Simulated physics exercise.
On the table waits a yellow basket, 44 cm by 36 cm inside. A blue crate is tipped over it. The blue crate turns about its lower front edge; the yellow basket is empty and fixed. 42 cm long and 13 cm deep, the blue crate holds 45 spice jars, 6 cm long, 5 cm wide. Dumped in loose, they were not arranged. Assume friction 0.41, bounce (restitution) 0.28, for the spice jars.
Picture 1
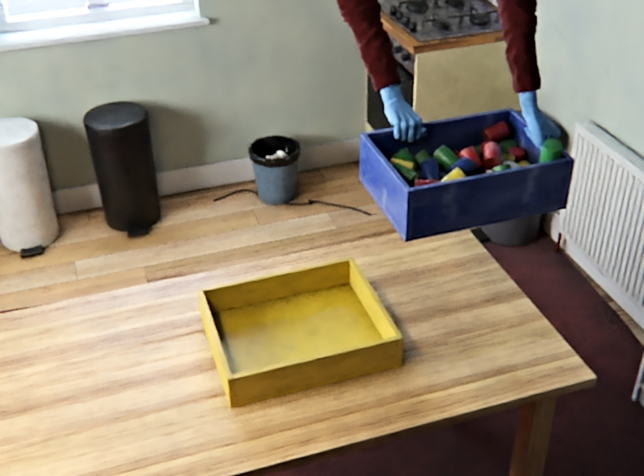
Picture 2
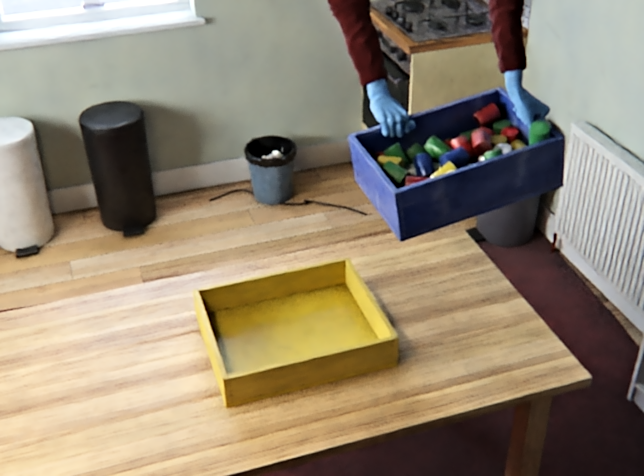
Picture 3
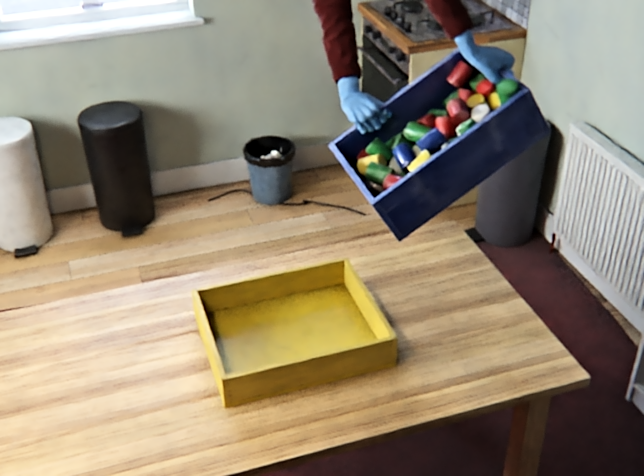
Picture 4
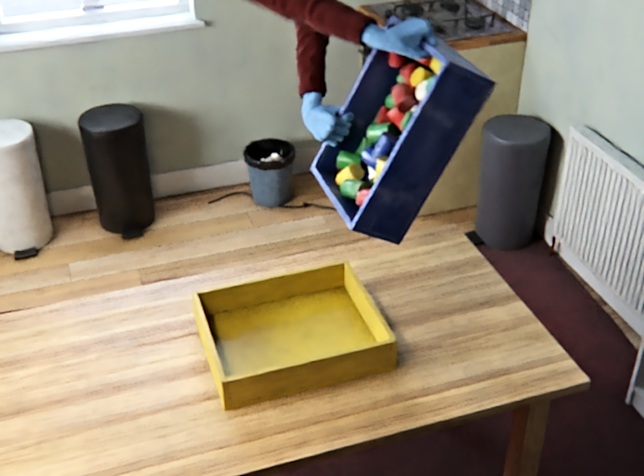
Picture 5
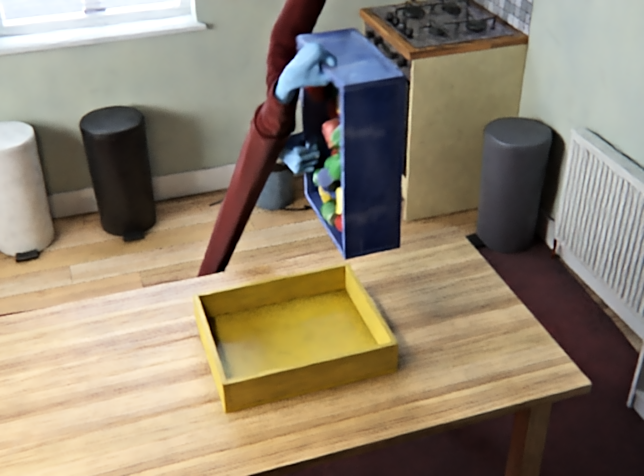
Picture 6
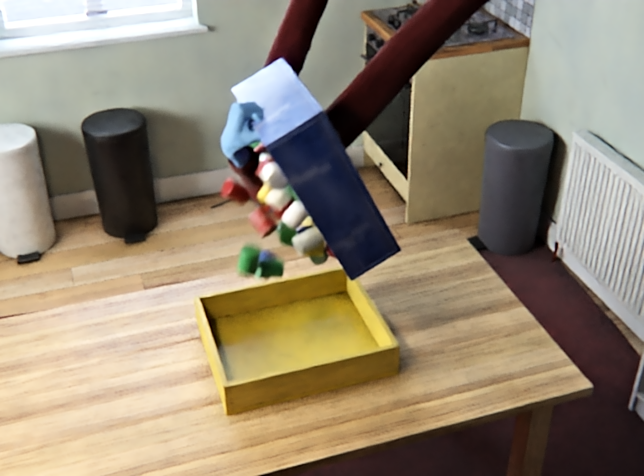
Above a wooden table, gloved hands tip a blue crate, and colourful jars tumble out.
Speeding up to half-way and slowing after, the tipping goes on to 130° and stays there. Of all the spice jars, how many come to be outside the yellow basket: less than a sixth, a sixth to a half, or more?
Of the spice jars, a sixth through one half miss the yellow basket and stay outside it.
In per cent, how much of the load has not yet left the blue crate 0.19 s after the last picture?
Roughly 10 per cent is still inside.
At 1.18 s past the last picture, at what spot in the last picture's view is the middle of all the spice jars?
Near (246, 348).
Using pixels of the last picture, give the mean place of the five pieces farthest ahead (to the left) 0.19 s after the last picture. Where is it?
Mean place: Roughly (149, 355).
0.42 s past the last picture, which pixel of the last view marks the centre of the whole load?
About (246, 345).
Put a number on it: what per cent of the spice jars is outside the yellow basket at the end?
I'd say close to 30 per cent, give or take.
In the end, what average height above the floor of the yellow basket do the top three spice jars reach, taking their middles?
About 7 cm.
Then, 0.19 s after the last picture, tilt 130°; 5 still in the blue crate, 17 in the yellow basket, 10 outside the yellow basket and 13 in the air.
Then, 0.42 s after the last picture, tilt 130°; 31 in the yellow basket, 13 outside the yellow basket and 1 in the air.
Then, 0.76 s after the last picture, tilt 130°; 32 in the yellow basket and 13 outside the yellow basket.
When it is over (1.18 s after the last picture), 32 in the yellow basket and 13 outside the yellow basket. Asked share, 13 of 45, 29 per cent.
